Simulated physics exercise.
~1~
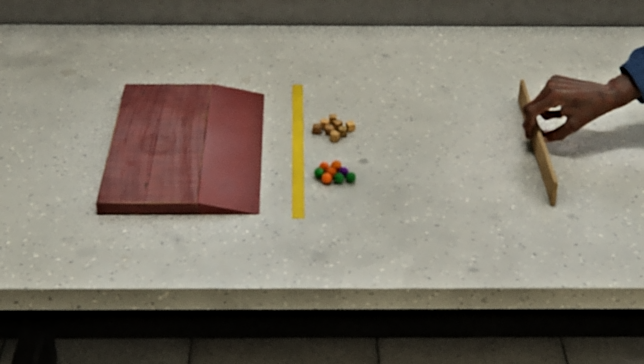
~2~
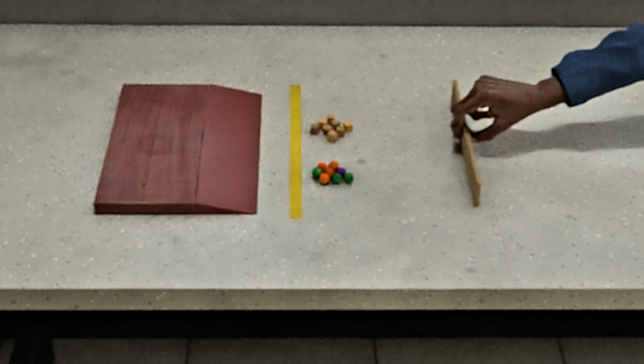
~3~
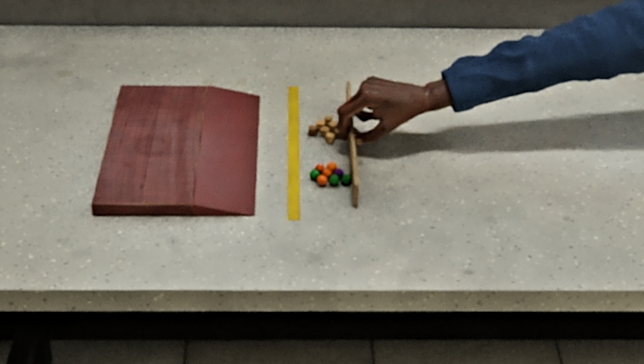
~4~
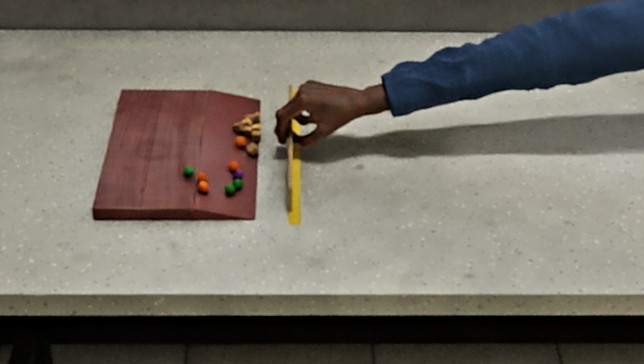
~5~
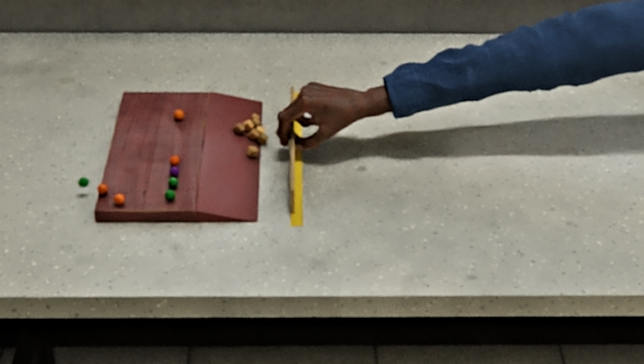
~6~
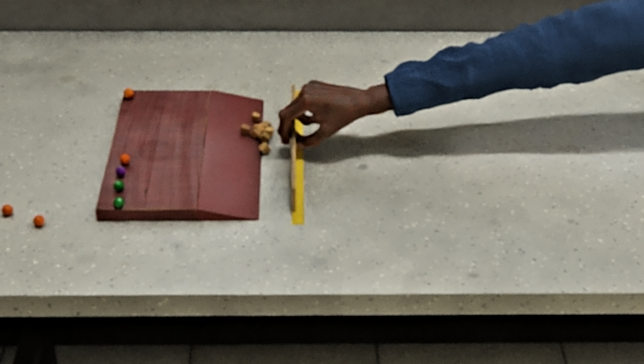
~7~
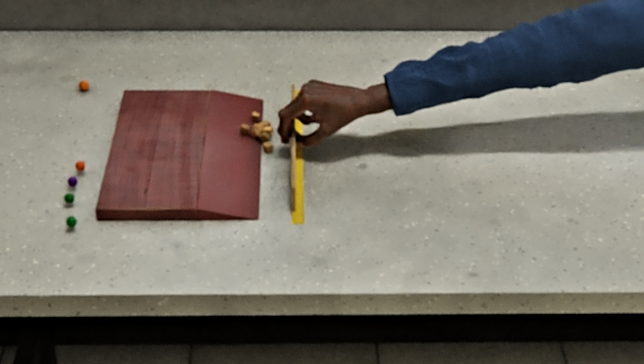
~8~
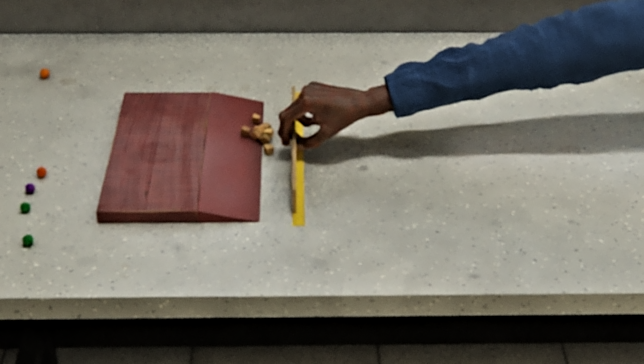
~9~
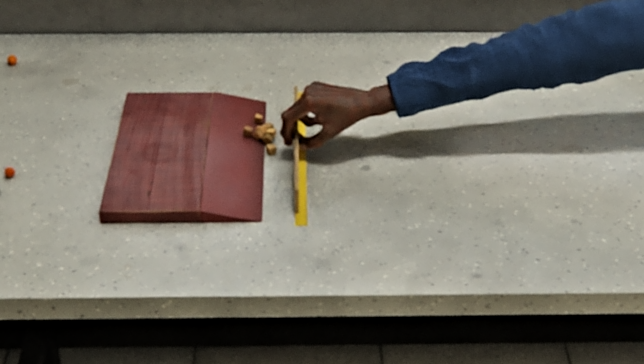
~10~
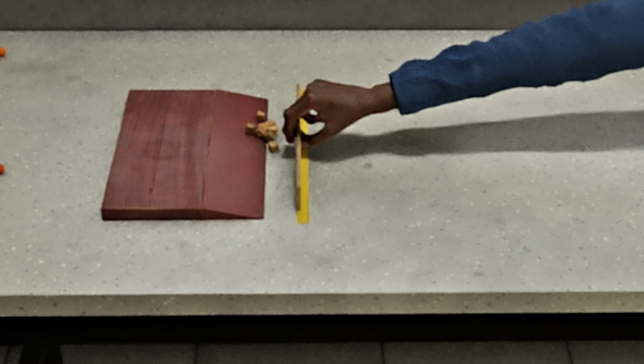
At the start, a hand holds a piece of card upright at the right, while a tan handful and a nearer handful of coloured balls lie between it and a yellow tape strip, with a dark red ramp beyond. The hand sweeps the card left, reaches both handfuls and pushes them on, then stops at the tape. The coloured balls roll up the slope, cross the flat top and drop off the far side. The tan pieces bunch up at the ramp's lower edge. At the end they still sit there, while the last orange balls slip out at the left.
